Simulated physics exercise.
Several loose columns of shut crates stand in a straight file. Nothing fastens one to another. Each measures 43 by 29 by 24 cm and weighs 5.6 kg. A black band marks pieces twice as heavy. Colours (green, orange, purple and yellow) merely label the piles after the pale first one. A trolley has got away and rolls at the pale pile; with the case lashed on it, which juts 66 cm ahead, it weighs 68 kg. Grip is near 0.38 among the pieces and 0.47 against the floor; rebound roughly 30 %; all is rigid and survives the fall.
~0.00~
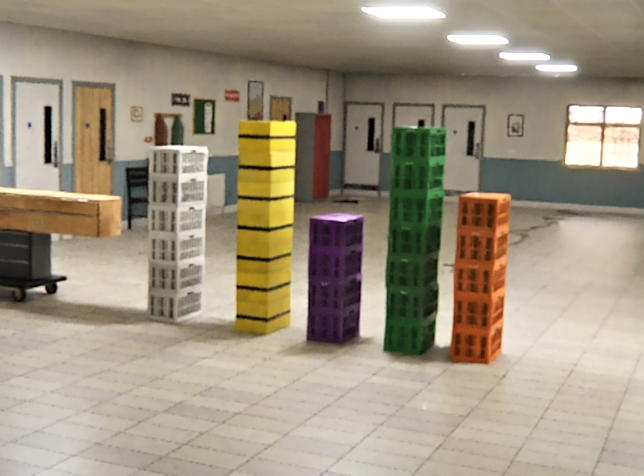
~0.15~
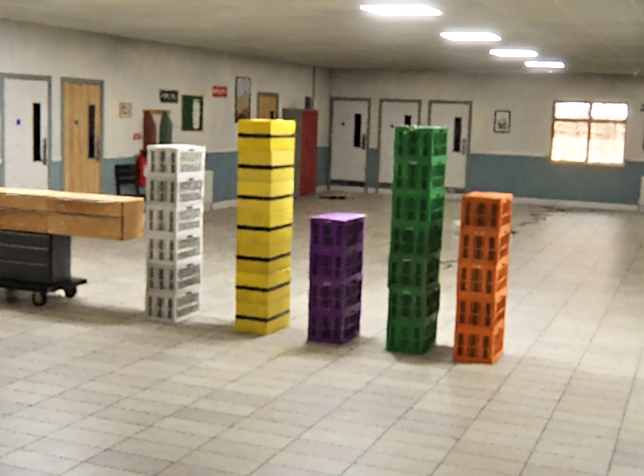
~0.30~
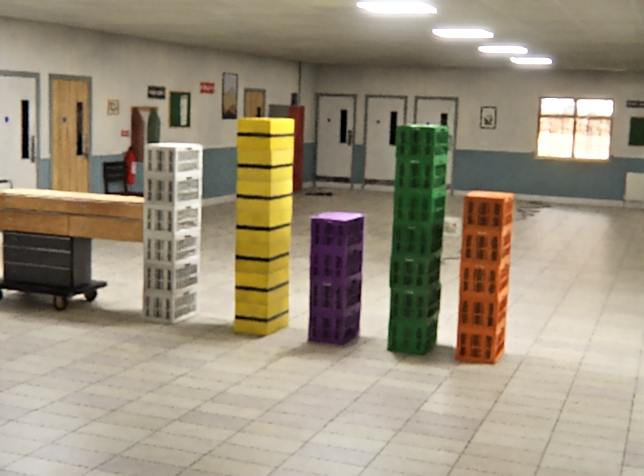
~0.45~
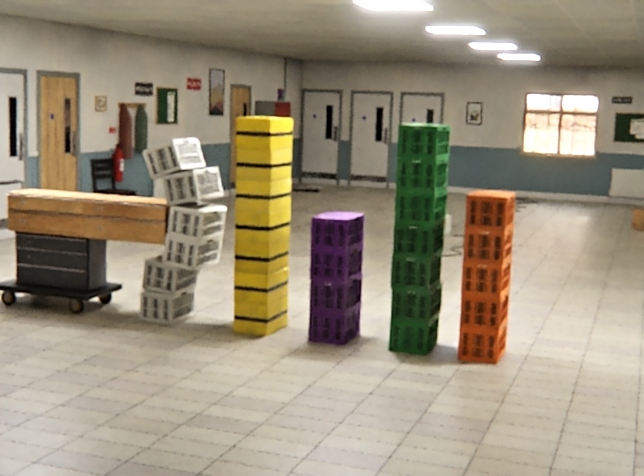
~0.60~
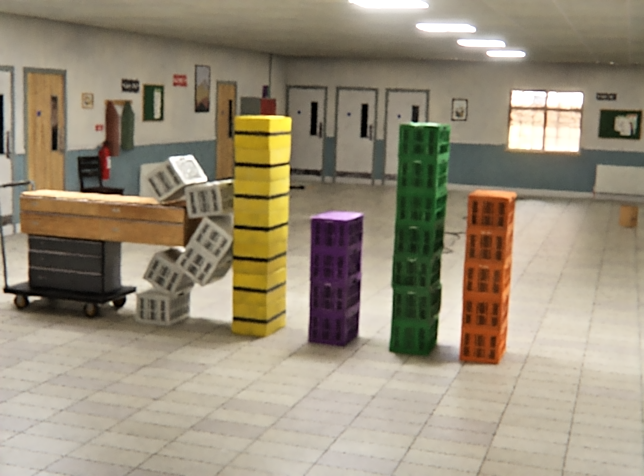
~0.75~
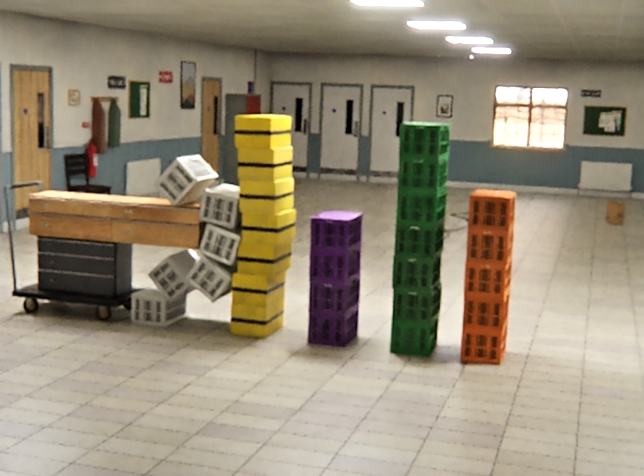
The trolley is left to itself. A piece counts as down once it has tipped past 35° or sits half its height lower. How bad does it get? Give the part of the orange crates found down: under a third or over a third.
Ending down: Over a third.
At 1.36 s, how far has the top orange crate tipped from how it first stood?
About 0°.
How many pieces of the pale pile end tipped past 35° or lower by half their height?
The count is 5.
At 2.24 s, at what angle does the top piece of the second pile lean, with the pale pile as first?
About 20°.
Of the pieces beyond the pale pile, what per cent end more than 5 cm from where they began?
Shifted: 100 per cent.
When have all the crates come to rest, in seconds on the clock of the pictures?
Around 4.5 s.
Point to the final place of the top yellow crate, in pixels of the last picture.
Near (524, 270).
Around 1.36 s, 5 of the pale pile down; none of the 5 orange crates down (0 of 23 in all colours); top orange crate unmoved; top yellow crate tipped 8°.
Around 2.24 s, 5 of the pale pile down; none of the 5 orange crates down (7 of 23 in all colours); top orange crate unmoved; top purple crate tipped 25°.
Around 2.74 s, 5 of the pale pile down; none of the 5 orange crates down (15 of 23 in all colours); top orange crate tipped 26°, 9 cm lower; top green crate tipped 59°, 29 cm lower.
Around 3.34 s, 5 of the pale pile down; 5 of the 5 orange crates down (22 of 23 in all colours); top orange crate on its side; top yellow crate on its side.
Finally (4.7 s), 5 of the pale pile down; 5 of the 5 orange crates down (22 of 23 in all colours); top orange crate on its side; top green crate upside down. That is 100 per cent.
